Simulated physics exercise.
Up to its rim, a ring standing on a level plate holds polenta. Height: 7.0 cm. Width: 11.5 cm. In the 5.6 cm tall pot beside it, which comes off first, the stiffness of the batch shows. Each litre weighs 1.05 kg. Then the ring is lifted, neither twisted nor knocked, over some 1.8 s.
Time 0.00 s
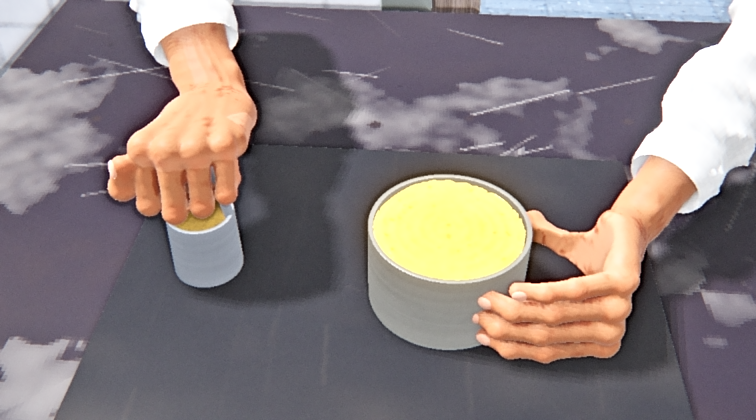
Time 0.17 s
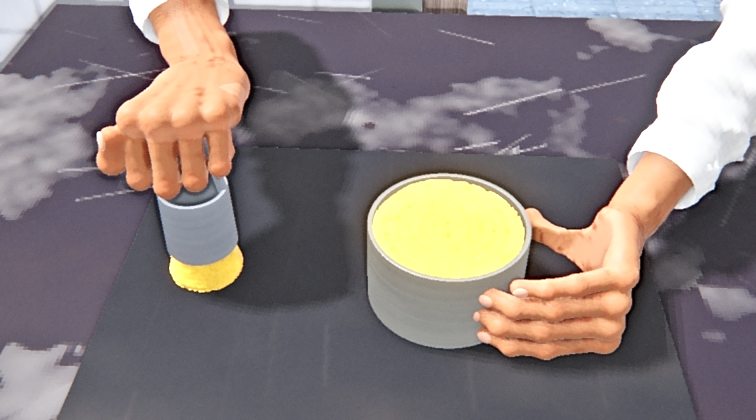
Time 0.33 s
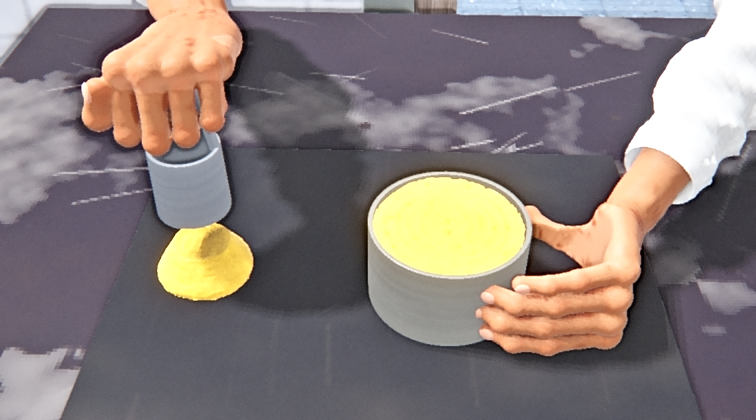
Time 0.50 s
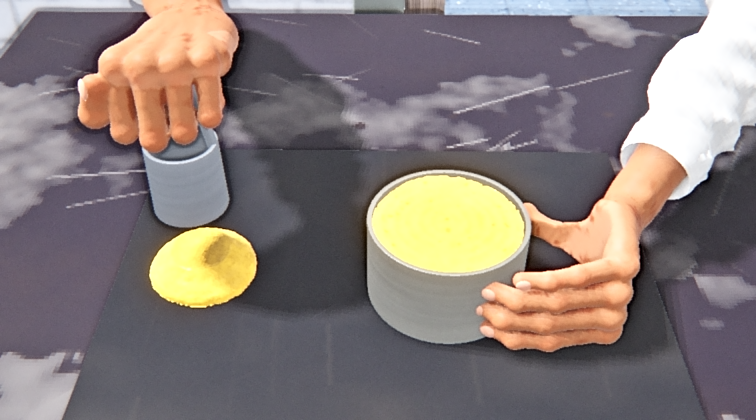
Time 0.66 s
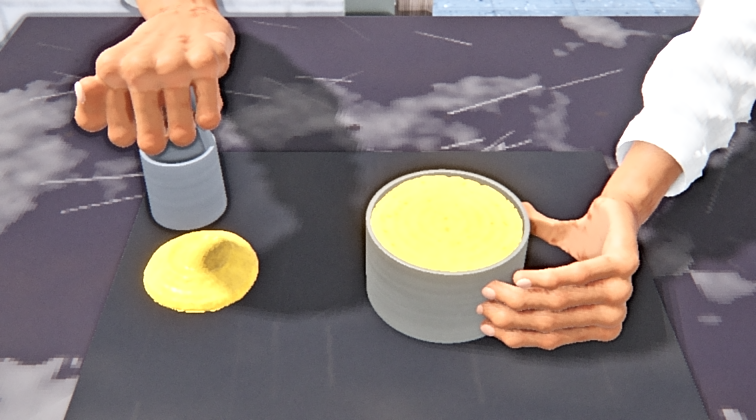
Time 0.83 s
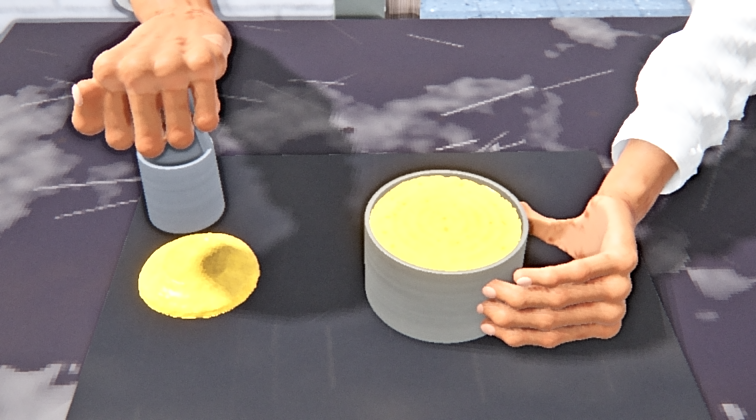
A small grey pot on the left is lifted straight up by a hand, uncovering soft yellow polenta on the dark plate. The freed mound first stands as a cone, then sinks and spreads into a low, rounded patch, while another hand steadies the wider, filled ring on the right, which stays put.
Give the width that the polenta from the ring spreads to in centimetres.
That works out near 24.9 centimetres.
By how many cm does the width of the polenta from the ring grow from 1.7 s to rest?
Around 6.0 cm more width.
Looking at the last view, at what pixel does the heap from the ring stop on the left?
(287, 297).
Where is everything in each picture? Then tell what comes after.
In the first frame, middle of the pot's mouth at (200, 214), still down; middle of the ring's top at (450, 227), not yet moved.
In the second frame, middle of the pot's mouth at (193, 189), raised 2.7 cm; middle of the ring's top at (449, 226), not yet moved.
In the third frame, middle of the pot's mouth at (184, 148), raised 6.7 cm; what the pot left 3.1 cm high and 7.8 cm wide, top at (202, 244); middle of the ring's top at (449, 224), not yet moved.
In the fourth frame, middle of the pot's mouth at (181, 145), raised 7.0 cm; what the pot left 2.5 cm high and 8.8 cm wide, top at (201, 251); middle of the ring's top at (448, 221), not yet moved.
In the fifth frame, middle of the pot's mouth at (178, 148), raised 7.0 cm; what the pot left 2.2 cm high and 9.3 cm wide, top at (200, 257); middle of the ring's top at (447, 221), not yet moved.
In the sixth frame, middle of the pot's mouth at (176, 150), raised 7.0 cm; what the pot left 2.0 cm high and 9.7 cm wide, top at (198, 263); middle of the ring's top at (446, 221), not yet moved.
After 1.3 s, the ring is up 1.8 cm; the polenta has come down 0.4 cm to 6.6 cm and is 14 cm wide.
After 1.7 s, the ring is up 4.2 cm; the polenta has come down 2.9 cm to 4.1 cm and is 19 cm wide.
After 2.2 s, the ring is up 7.2 cm; the polenta has come down 4.1 cm to 2.9 cm and is 22 cm wide.
After 2.7 s, the ring is clear; the polenta has come down 4.3 cm to 2.7 cm and is 23 cm wide.
After 5.0 s, at rest, the ring is clear; the polenta has come down 4.5 cm to 2.5 cm and is 25 cm wide.
